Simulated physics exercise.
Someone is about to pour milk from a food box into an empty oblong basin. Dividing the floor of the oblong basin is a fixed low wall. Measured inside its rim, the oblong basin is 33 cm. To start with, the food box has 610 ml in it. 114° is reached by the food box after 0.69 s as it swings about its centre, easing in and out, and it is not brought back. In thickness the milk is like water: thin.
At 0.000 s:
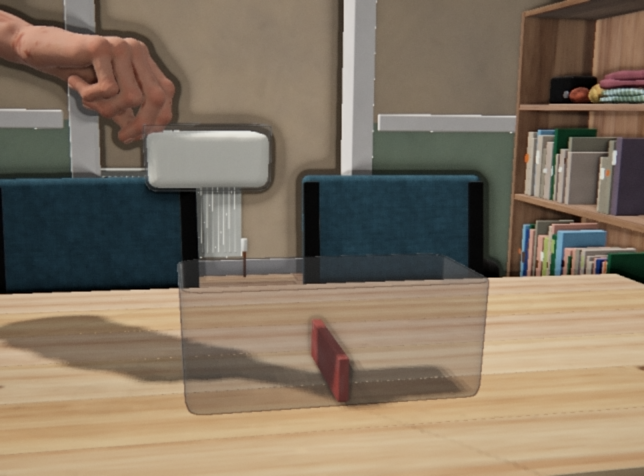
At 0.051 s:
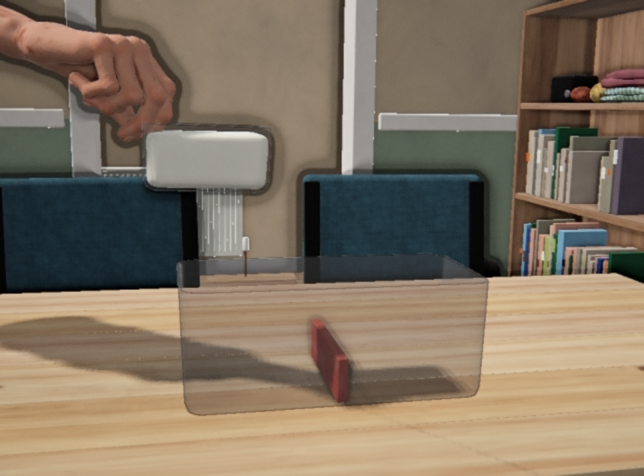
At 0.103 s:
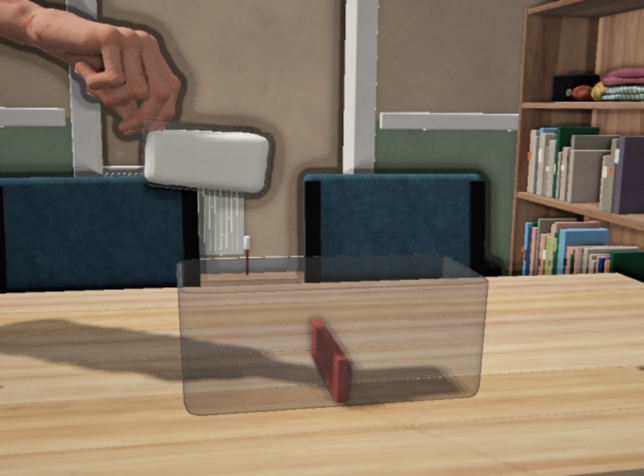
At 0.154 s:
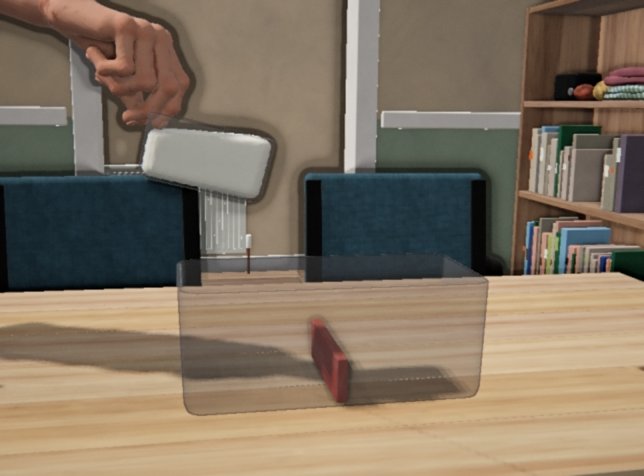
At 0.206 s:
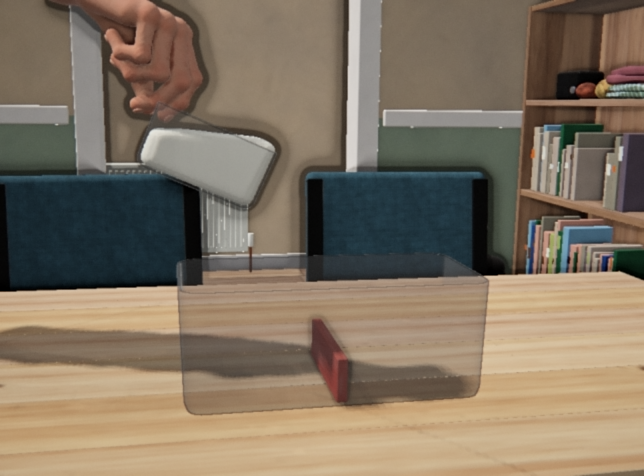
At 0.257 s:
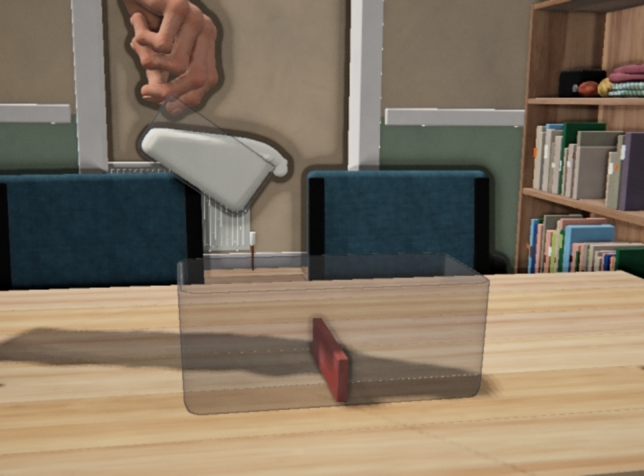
On a wooden table in a room with bookshelves, a hand tilting a white box rightward above a clear basin with a red divider.
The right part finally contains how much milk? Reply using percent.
About 38 in every hundred parts.
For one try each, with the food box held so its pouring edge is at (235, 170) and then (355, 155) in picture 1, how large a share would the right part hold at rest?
10 per cent first, 95 per cent second.
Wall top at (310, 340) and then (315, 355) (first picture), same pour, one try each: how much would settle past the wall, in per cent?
It comes to 65 per cent, and then 60 per cent.
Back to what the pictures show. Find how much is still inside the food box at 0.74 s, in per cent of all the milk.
Share remaining: Approx. 1 %.
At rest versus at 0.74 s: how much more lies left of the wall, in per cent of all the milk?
Roughly 3 in a hundred.
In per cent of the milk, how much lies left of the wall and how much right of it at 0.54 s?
Left roughly 26, right roughly 26.
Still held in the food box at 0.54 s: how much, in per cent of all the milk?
Near 12 in a hundred.
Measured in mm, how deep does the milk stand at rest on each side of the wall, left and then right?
Around 16 mm deep on the left, around 10 mm deep on the right.
By 0.54 s the tilt is 101° and 13 per cent is still to pour, 25 is left of the wall and 27 right of it.
By 0.74 s the tilt is 114° and 1 per cent is still to pour, 58 is left of the wall and 37 right of it.
By 0.96 s the tilt is 114° and 0 per cent is still to pour, 60 is left of the wall and 38 right of it.
By 1.19 s the tilt is 114° and 0 per cent is still to pour, 60 is left of the wall and 38 right of it.
At rest 60 per cent lies left of the wall, 38 right of it and 2 outside.
